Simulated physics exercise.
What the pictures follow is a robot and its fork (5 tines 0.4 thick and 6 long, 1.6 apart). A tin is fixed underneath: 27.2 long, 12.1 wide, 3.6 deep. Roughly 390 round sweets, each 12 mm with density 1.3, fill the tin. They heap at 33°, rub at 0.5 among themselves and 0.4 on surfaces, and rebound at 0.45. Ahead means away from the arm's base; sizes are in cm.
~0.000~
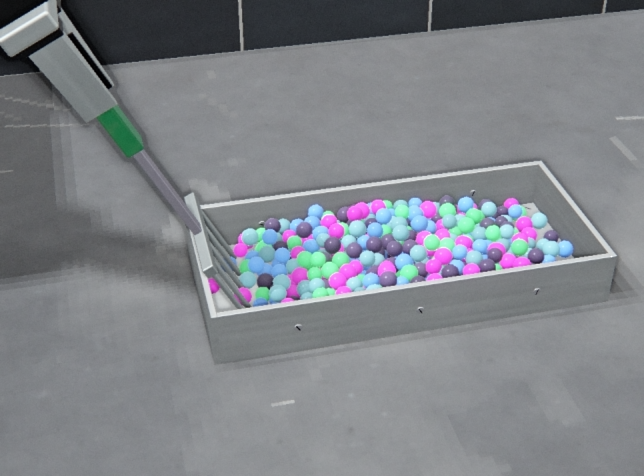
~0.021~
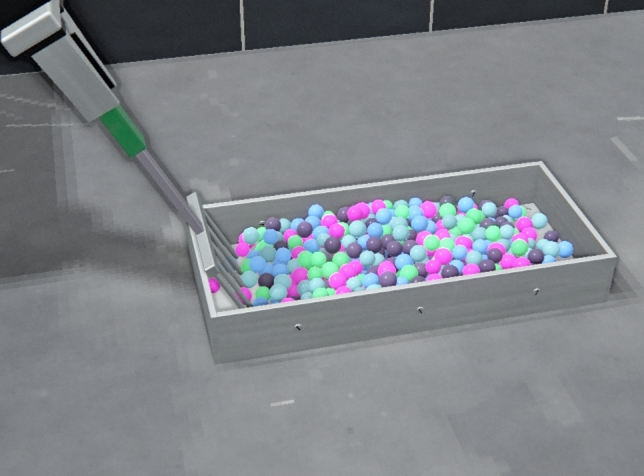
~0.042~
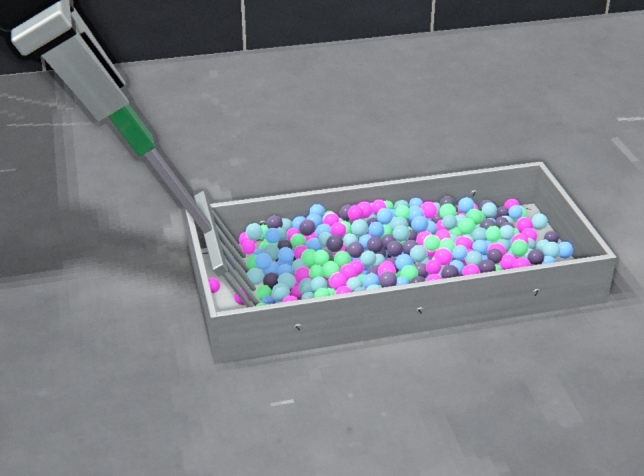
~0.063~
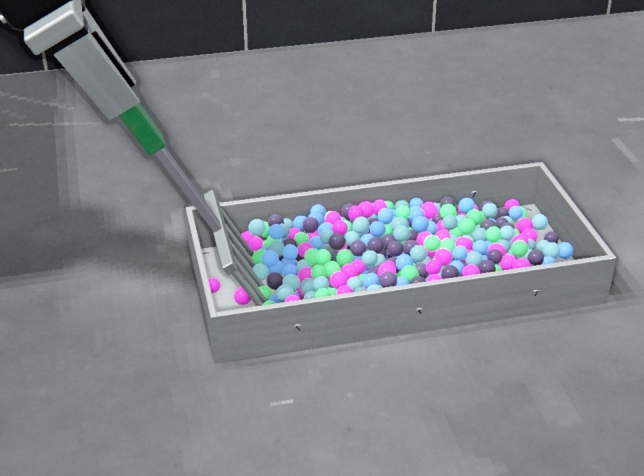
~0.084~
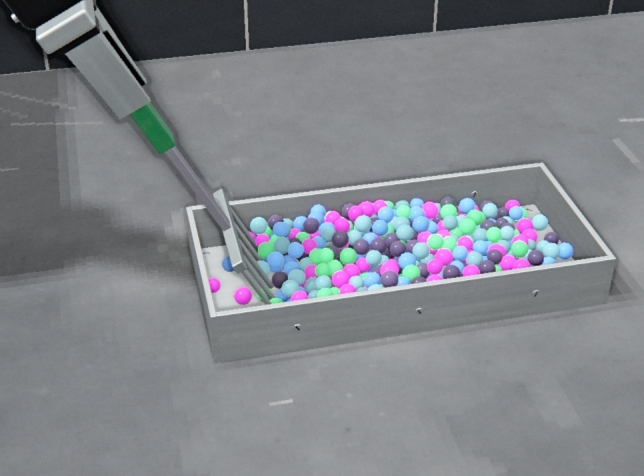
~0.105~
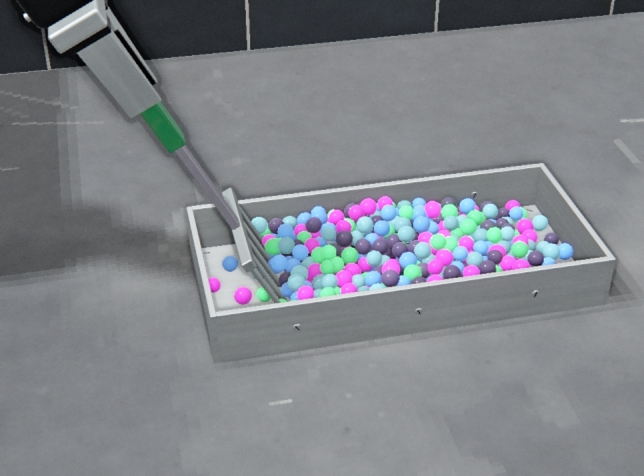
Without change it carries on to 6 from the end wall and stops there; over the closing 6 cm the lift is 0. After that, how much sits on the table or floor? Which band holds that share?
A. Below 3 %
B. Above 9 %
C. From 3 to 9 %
From 3 to 9 % (C).
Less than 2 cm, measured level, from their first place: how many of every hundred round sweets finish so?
Roughly 20 percent of the load.
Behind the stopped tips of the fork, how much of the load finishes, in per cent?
Fraction behind tips: Near 45 in a hundred.
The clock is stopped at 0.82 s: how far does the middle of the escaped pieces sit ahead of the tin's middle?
Roughly 10 cm.
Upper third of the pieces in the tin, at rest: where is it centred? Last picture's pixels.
Centre, approx.: (521, 218).
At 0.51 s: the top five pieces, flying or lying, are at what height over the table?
Something like 6 cm, I'd say.
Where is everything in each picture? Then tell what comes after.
In the first picture, fork bar at (200, 233), sloping 63°; upper third of the load around (389, 246), from x 210 to 580, top at y 205; 390 in the tin.
In the second picture, fork bar at (202, 233), sloping 63°; upper third of the load around (389, 246), from x 210 to 580, top at y 205.
In the third picture, fork bar at (210, 232), sloping 63°; upper third of the load around (387, 246), from x 215 to 580, top at y 205.
In the fourth picture, fork bar at (220, 231), sloping 63°; upper third of the load around (387, 245), from x 215 to 580, top at y 205.
In the fifth picture, fork bar at (229, 229), sloping 63°; upper third of the load around (386, 245), from x 215 to 580, top at y 205.
In the sixth picture, fork bar at (238, 228), sloping 63°; upper third of the load around (384, 246), from x 215 to 580, top at y 205; 390 in the tin.
By 0.31 s, sloping 63°, highest piece 5 above the table; 390 in the tin.
By 0.51 s, sloping 63°, highest piece 6 above the table; 389 in the tin, 1 in flight or on the tool.
By 0.82 s, sloping 63°, highest piece 6 above the table; 372 in the tin, 17 on the table or floor, 1 in flight or on the tool.
By 1.52 s, sloping 63°, highest piece 5 above the table; 369 in the tin, 21 on the table or floor.
Final count, 369 in the tin, 21 on the table or floor. That is 5 % on the table or floor.
